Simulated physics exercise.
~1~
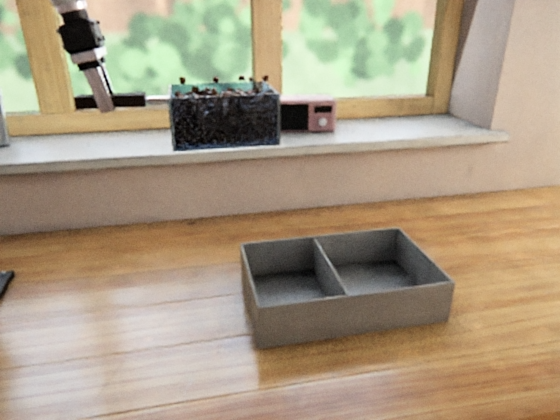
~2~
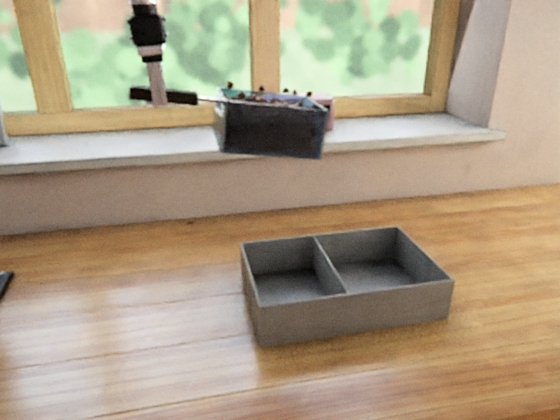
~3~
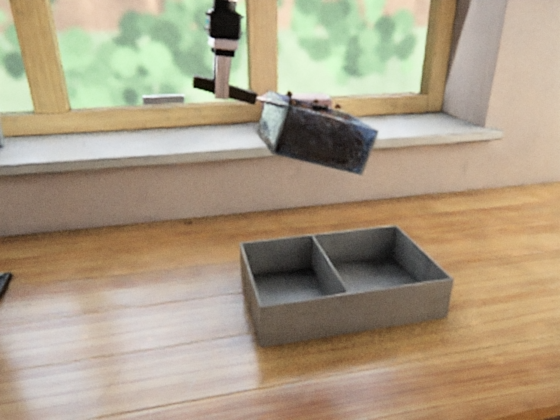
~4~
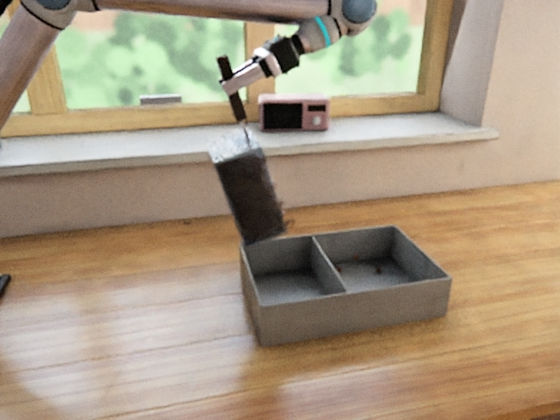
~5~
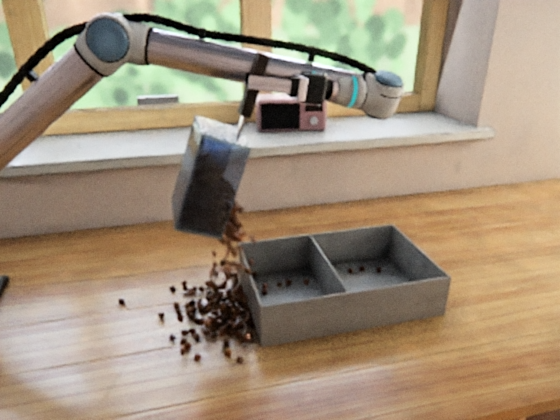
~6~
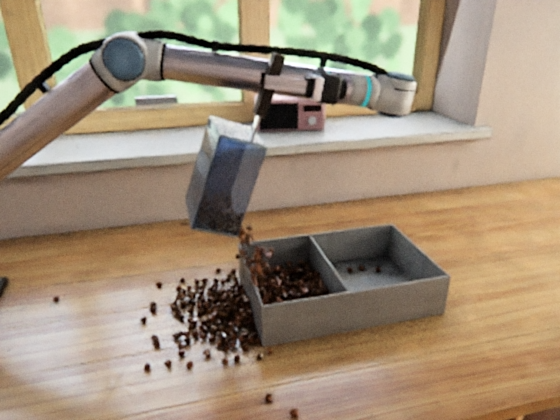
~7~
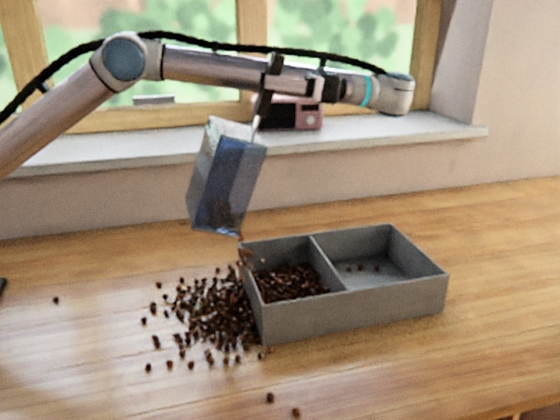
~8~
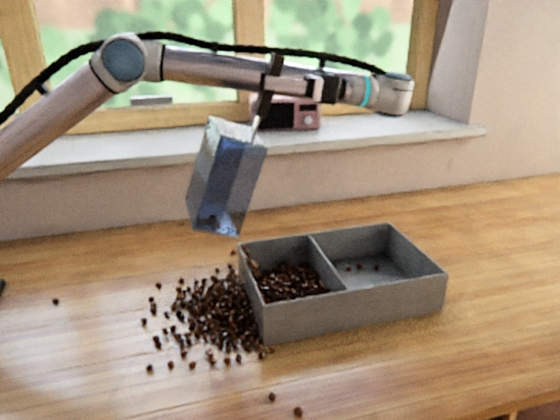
A robot arm lifted a box of brown pellets from the windowsill, carried it right, then tipped it over a divided gray tray, spilling many onto the wooden table before filling the left compartment, and finally held the nearly empty box still.
